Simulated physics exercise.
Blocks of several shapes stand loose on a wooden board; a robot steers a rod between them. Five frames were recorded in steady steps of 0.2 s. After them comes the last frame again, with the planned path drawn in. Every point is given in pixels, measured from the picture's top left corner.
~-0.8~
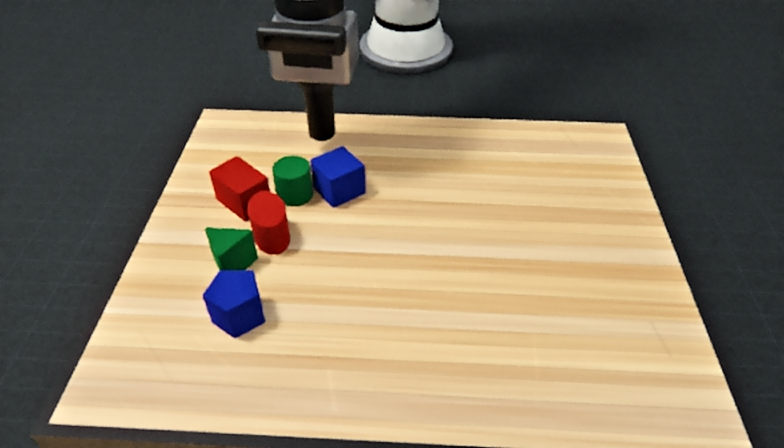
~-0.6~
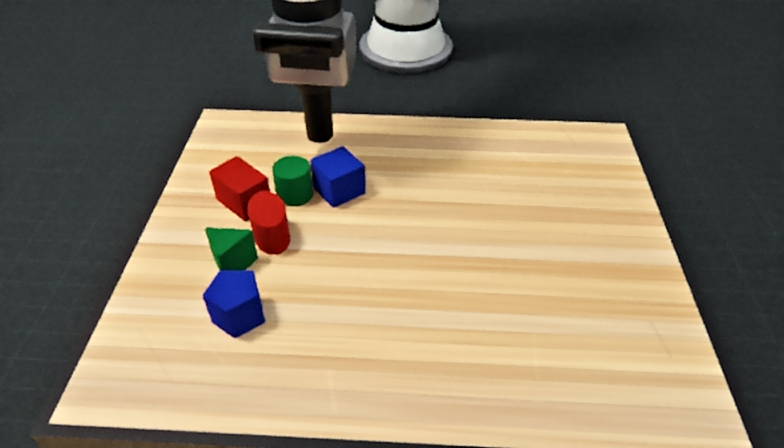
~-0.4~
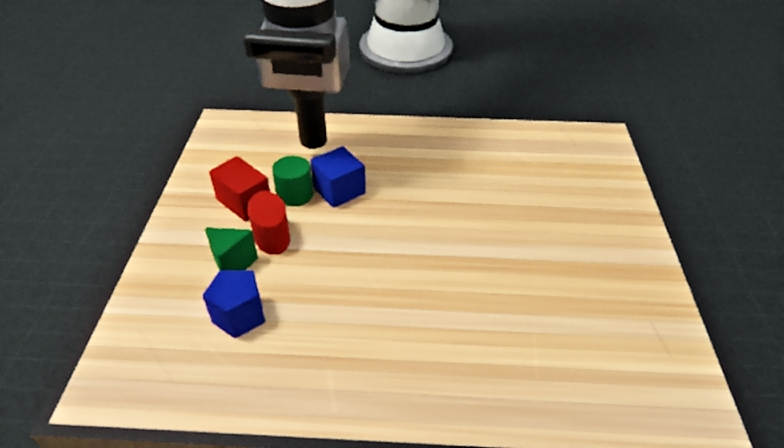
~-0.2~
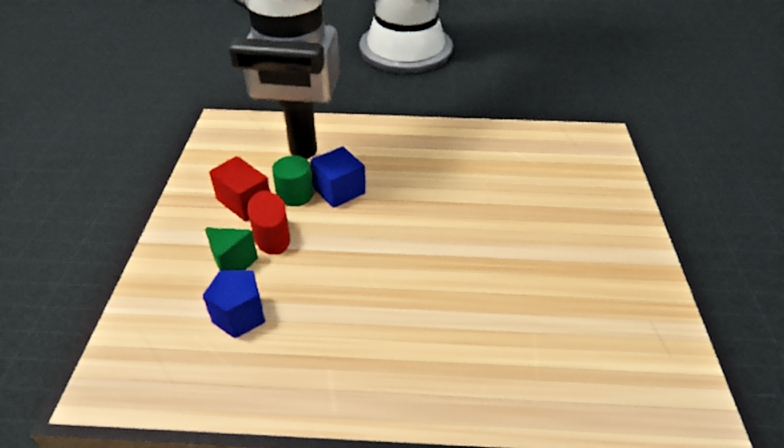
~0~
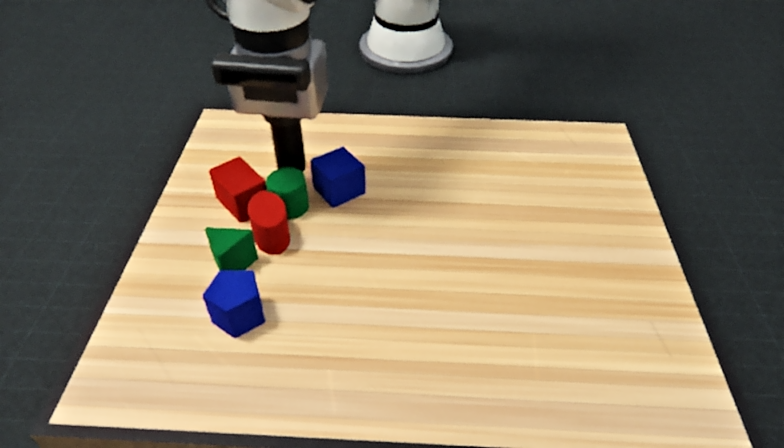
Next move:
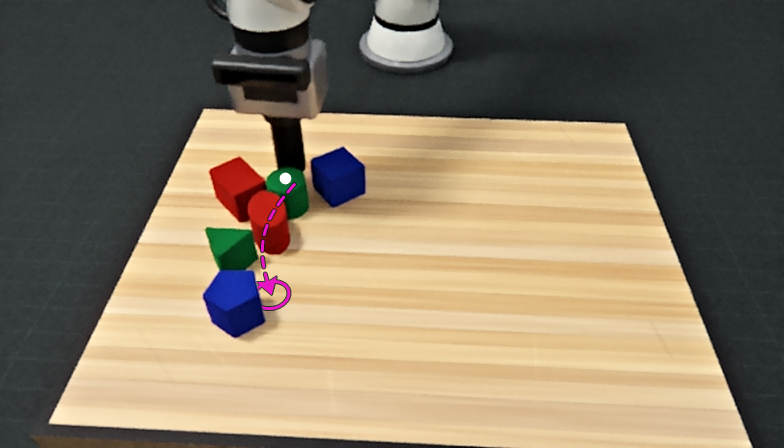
A robot's dark rod moves left and toward the viewer over a wooden board, then nudges the green cylinder slightly away from the blue cube toward the red cylinder, while the other red, green and blue blocks stay still.
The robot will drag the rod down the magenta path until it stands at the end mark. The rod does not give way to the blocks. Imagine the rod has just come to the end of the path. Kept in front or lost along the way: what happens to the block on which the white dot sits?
Ahead.
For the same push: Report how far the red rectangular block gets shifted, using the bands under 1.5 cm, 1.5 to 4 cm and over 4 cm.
It falls in the under 1.5 cm band.
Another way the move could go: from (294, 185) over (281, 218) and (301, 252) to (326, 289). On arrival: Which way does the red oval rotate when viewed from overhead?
From above, the red oval will be seen to turn anti-clockwise.
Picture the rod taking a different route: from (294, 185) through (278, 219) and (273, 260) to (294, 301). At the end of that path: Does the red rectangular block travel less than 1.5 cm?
Yes, it checks out.
The line goes from (294, 185) via (271, 216) and (262, 254), ending at (272, 295); the dot is on the green circle.
What follows on the original path. One third of the way, rod (268, 200); green triangular piece (217, 255), turned 55° clockwise; red rectangular block (232, 180), turned 35° clockwise; red oval (254, 243), turned 40° anticlockwise; green circle (259, 213).
Two thirds of the way, rod (259, 237); green triangular piece (202, 270), turned 75° clockwise; blue pentagon (225, 323), turned 25° clockwise; red rectangular block (231, 181), turned 40° clockwise; red oval (250, 286), turned 75° anticlockwise; green circle (246, 254).
At the end, rod (268, 279); green triangular piece (202, 270), turned 75° clockwise; blue pentagon (206, 377), turned 20° clockwise; red rectangular block (231, 181), turned 40° clockwise; red oval (235, 336), turned 65° anticlockwise; green circle (246, 298).
